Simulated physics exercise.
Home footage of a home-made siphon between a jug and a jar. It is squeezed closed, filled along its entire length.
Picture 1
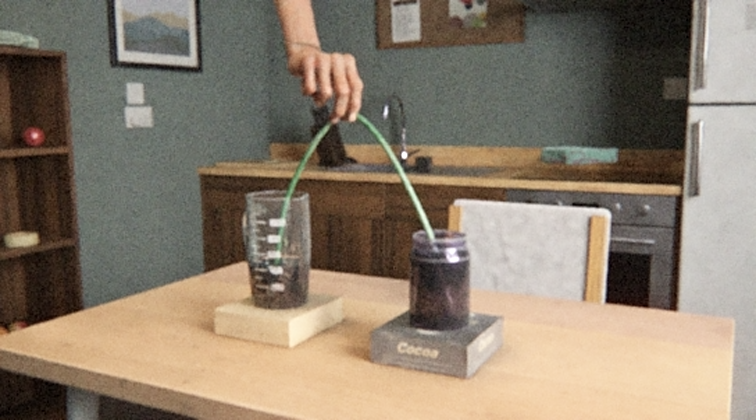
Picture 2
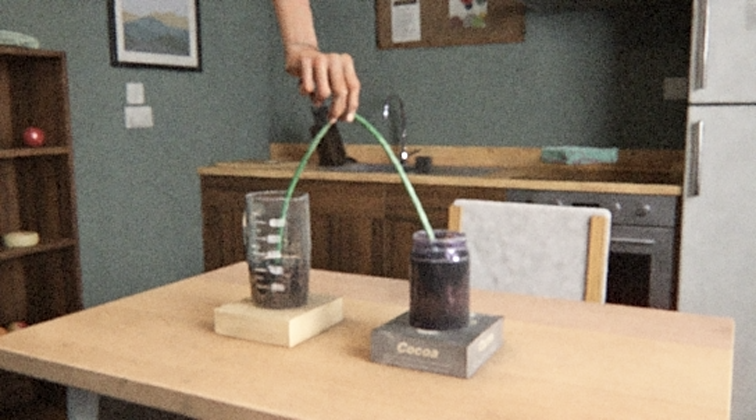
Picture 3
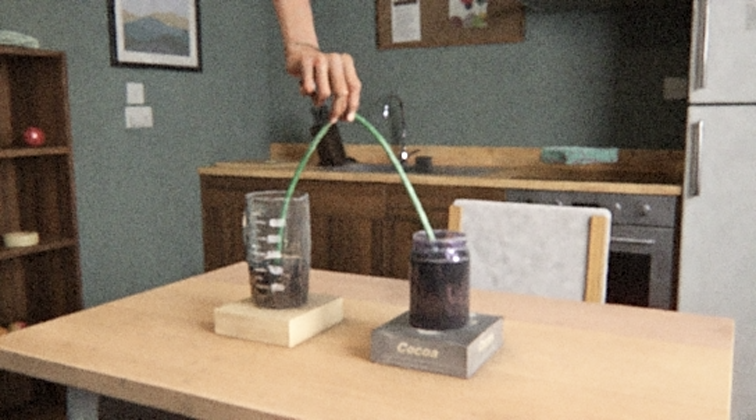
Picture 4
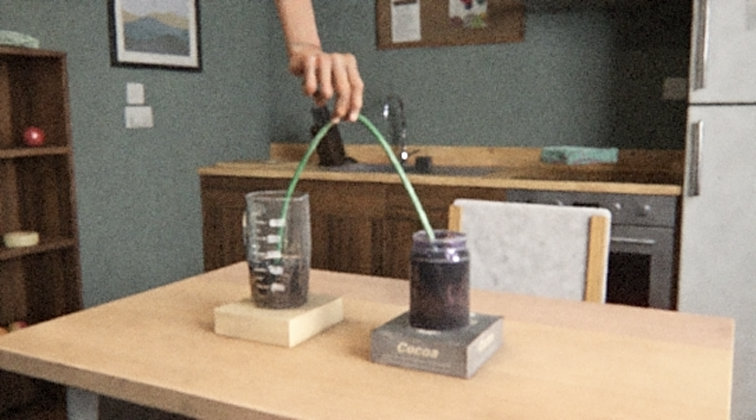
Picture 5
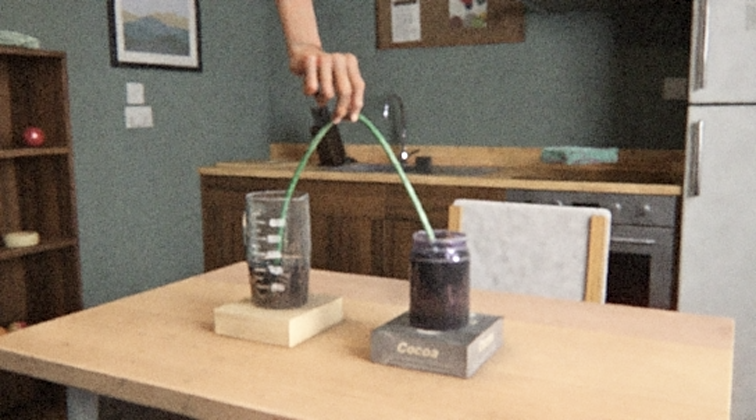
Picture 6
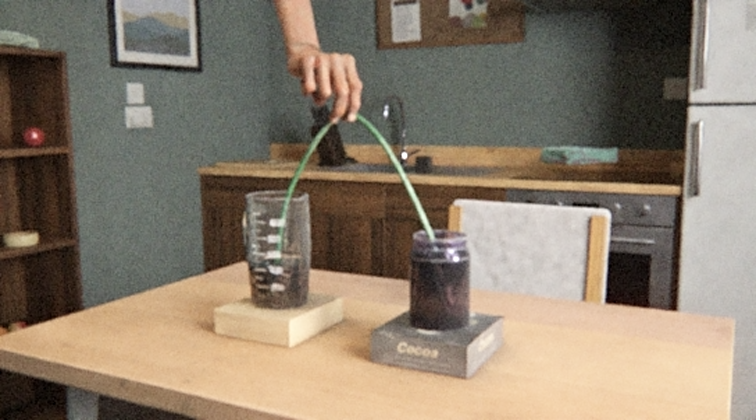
A hand pinches the top of a green hose arched between a measuring jug on a pale wooden block and a dark-filled jar on a packet to its right. The fingers keep their grip throughout, and nothing visibly moves, with both liquid levels looking unchanged at the end.
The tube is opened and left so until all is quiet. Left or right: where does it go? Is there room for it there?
Watch it head off to the left - and the one it fills does not spill.
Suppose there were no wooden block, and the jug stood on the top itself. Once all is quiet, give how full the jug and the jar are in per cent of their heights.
Once things settle, the first sits at 55 percent and the second at 40 percent.
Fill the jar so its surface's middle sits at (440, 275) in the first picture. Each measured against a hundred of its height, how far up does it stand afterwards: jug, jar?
40 % then 50 %, roughly.
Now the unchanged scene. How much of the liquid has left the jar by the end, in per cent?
About 25 in a hundred.
Shortly, the jug is about a third full; the jar is about three quarters full.
Then, the jug is about half full; the jar is about two thirds full.
At the finish, the jug is about half full; the jar is about two thirds full; the two surfaces are level.
